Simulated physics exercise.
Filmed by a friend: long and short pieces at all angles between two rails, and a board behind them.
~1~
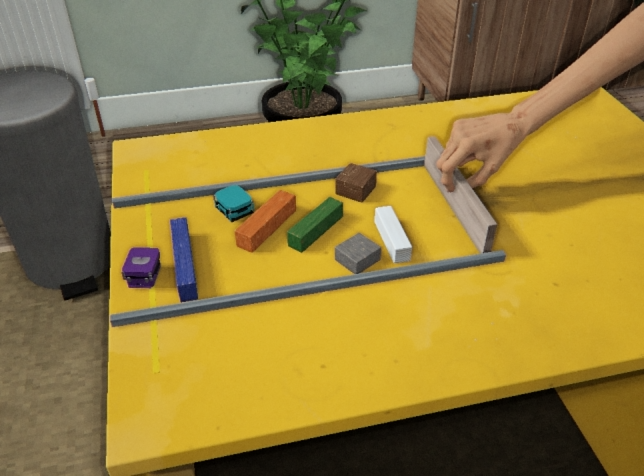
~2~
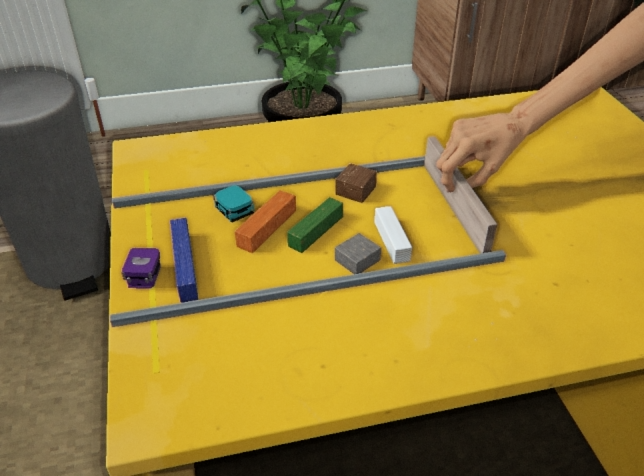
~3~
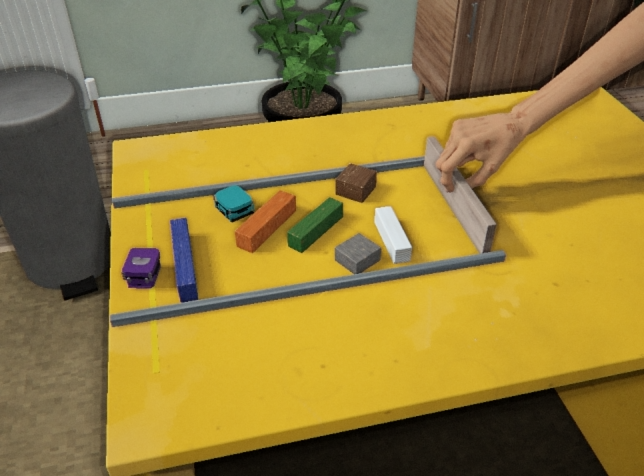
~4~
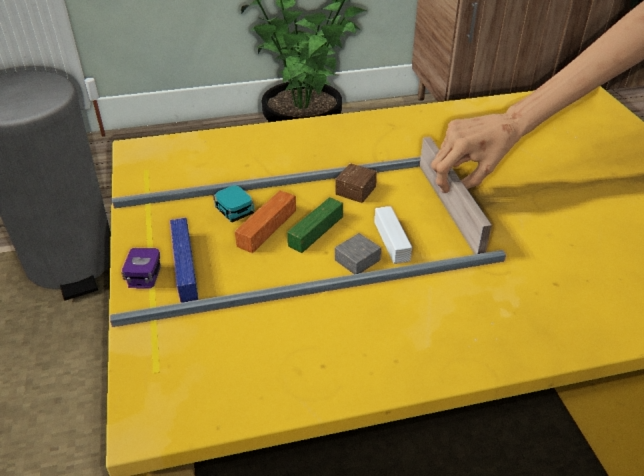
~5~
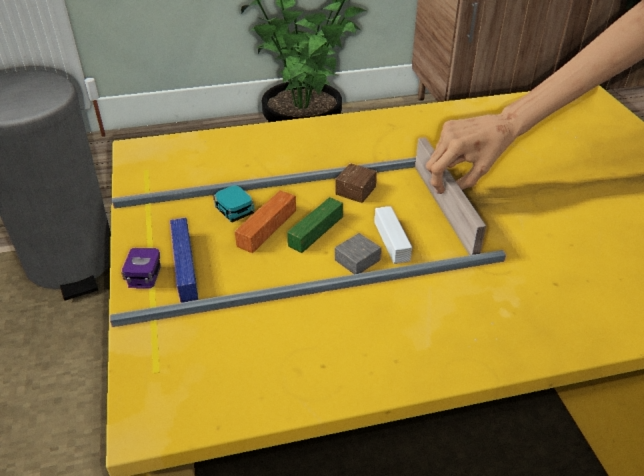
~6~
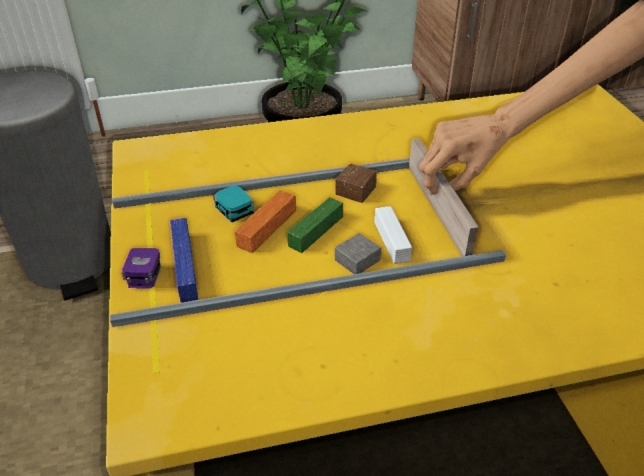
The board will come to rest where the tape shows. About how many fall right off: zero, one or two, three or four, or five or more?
Fallen: Three or four.
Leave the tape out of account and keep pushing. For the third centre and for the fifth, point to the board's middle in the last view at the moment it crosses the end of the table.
First: Around (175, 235). Next: Around (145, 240).
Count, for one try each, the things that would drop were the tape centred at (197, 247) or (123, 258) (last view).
Result, try by try: 1, 7.
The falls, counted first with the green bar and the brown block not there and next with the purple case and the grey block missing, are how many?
Tally per try: 2 / 3.
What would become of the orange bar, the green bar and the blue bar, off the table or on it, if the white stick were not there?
The orange bar comes off; the green bar stays put; the blue bar comes off.
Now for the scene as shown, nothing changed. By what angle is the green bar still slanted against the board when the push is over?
It is near 25° out of line.
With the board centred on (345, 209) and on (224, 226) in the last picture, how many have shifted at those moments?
First 4, then 8.
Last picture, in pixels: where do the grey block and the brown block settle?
Grey block at (113, 290), brown block at (125, 212).
Early on, none off yet; purple case at rest near (143, 269); blue bar at rest near (184, 258); turquoise case at rest near (234, 204).
Finally, the number that fall off is three or four; lost, orange bar, turquoise case, blue bar and purple case.
